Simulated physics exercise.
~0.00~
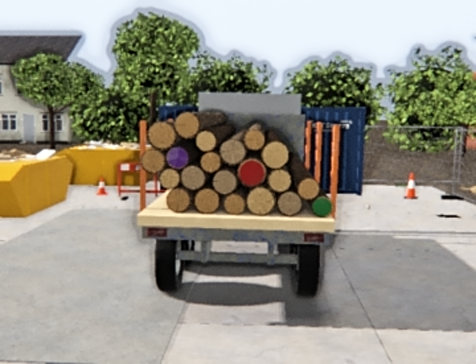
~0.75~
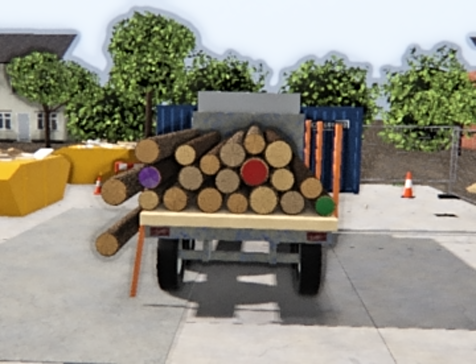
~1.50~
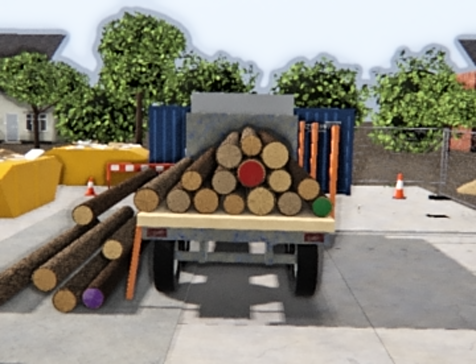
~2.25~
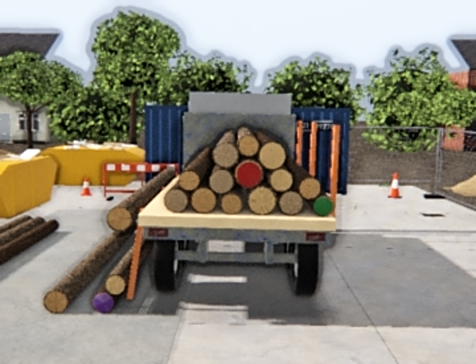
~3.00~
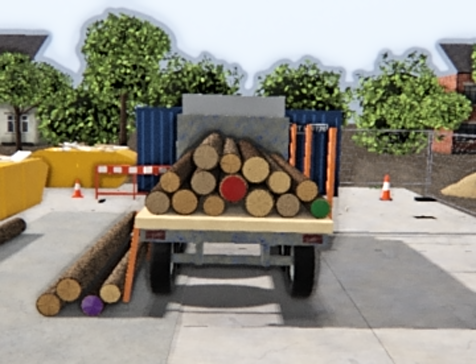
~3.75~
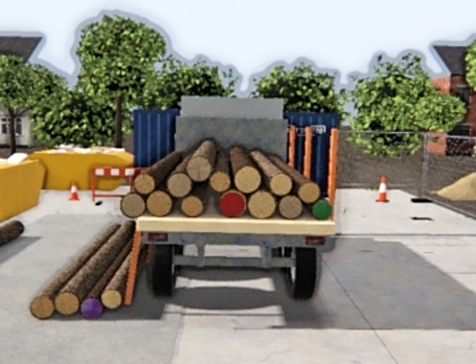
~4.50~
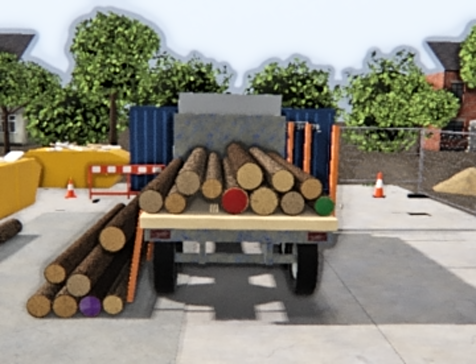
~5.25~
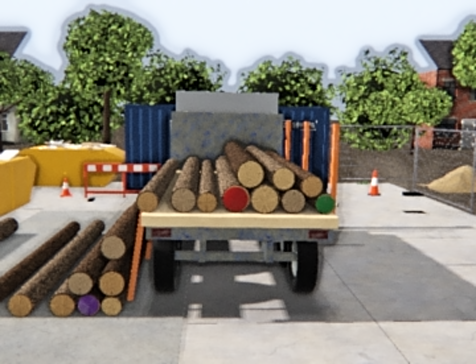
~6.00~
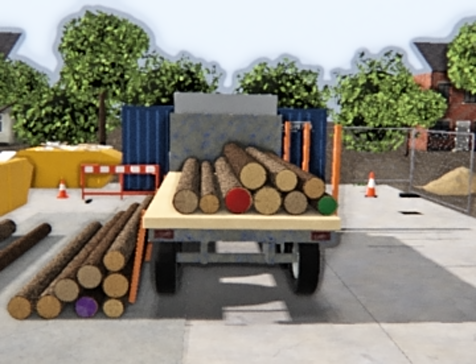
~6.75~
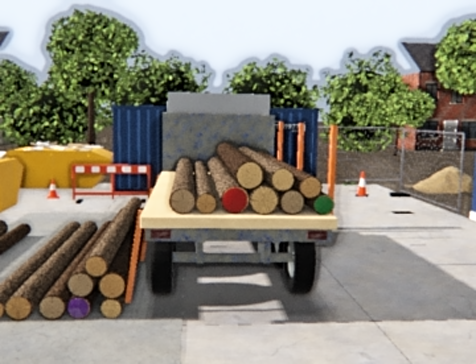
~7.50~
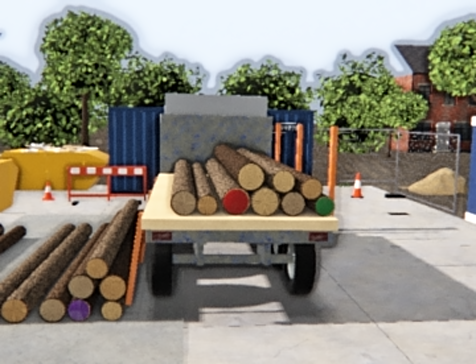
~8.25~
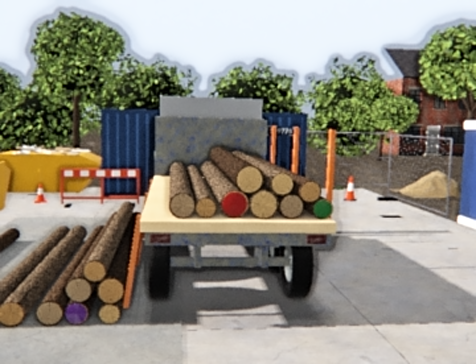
A flatbed lorry's left posts drop, and many logs roll off and settle on the ground.
